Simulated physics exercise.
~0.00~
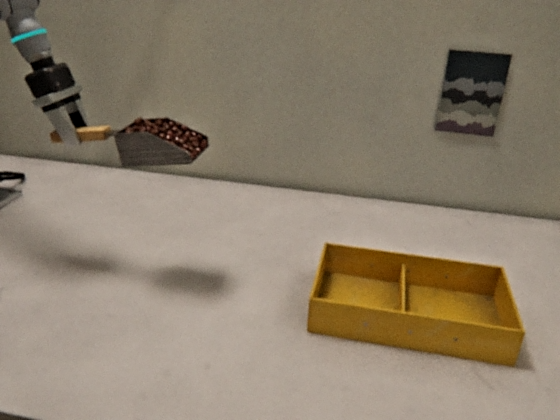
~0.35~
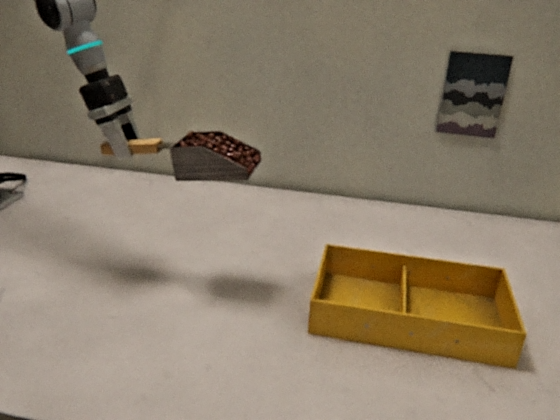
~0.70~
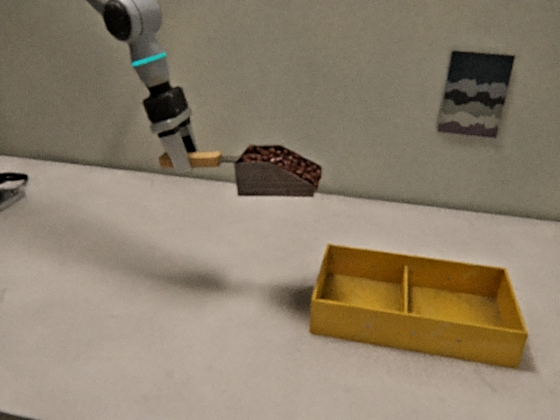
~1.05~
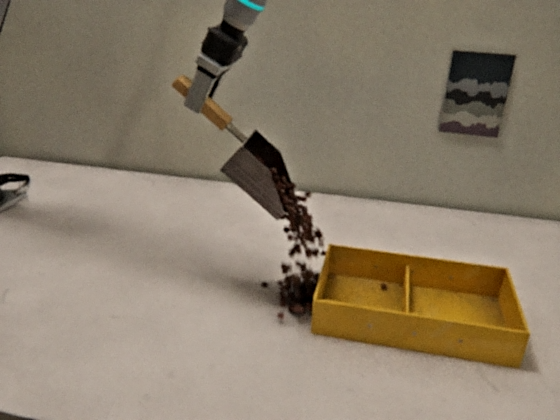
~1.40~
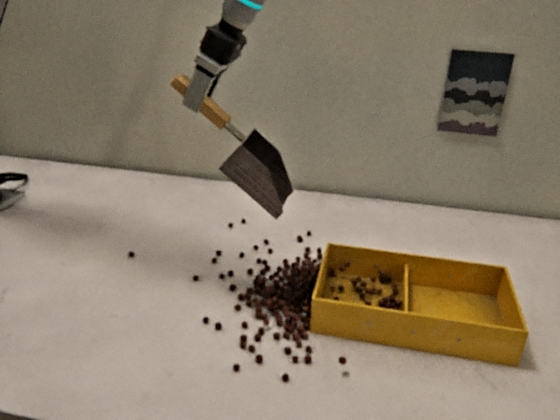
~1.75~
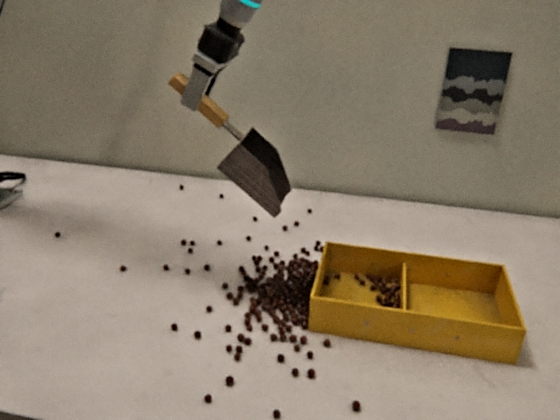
A grey robot arm with a teal ring holds a dark scoop by its wooden handle, heaped with reddish-brown beads, above a pale table seen from the front and slightly above. A yellow box split into two compartments sits at the right, below a small dark and grey picture on the wall. The arm carries the scoop rightward, lowering it slightly, then tips it steeply before it is over the box. The beads pour down around the box's left edge. Most pile up and scatter across the table, while a smaller share lands in the left compartment, and the emptied scoop stays tilted above.
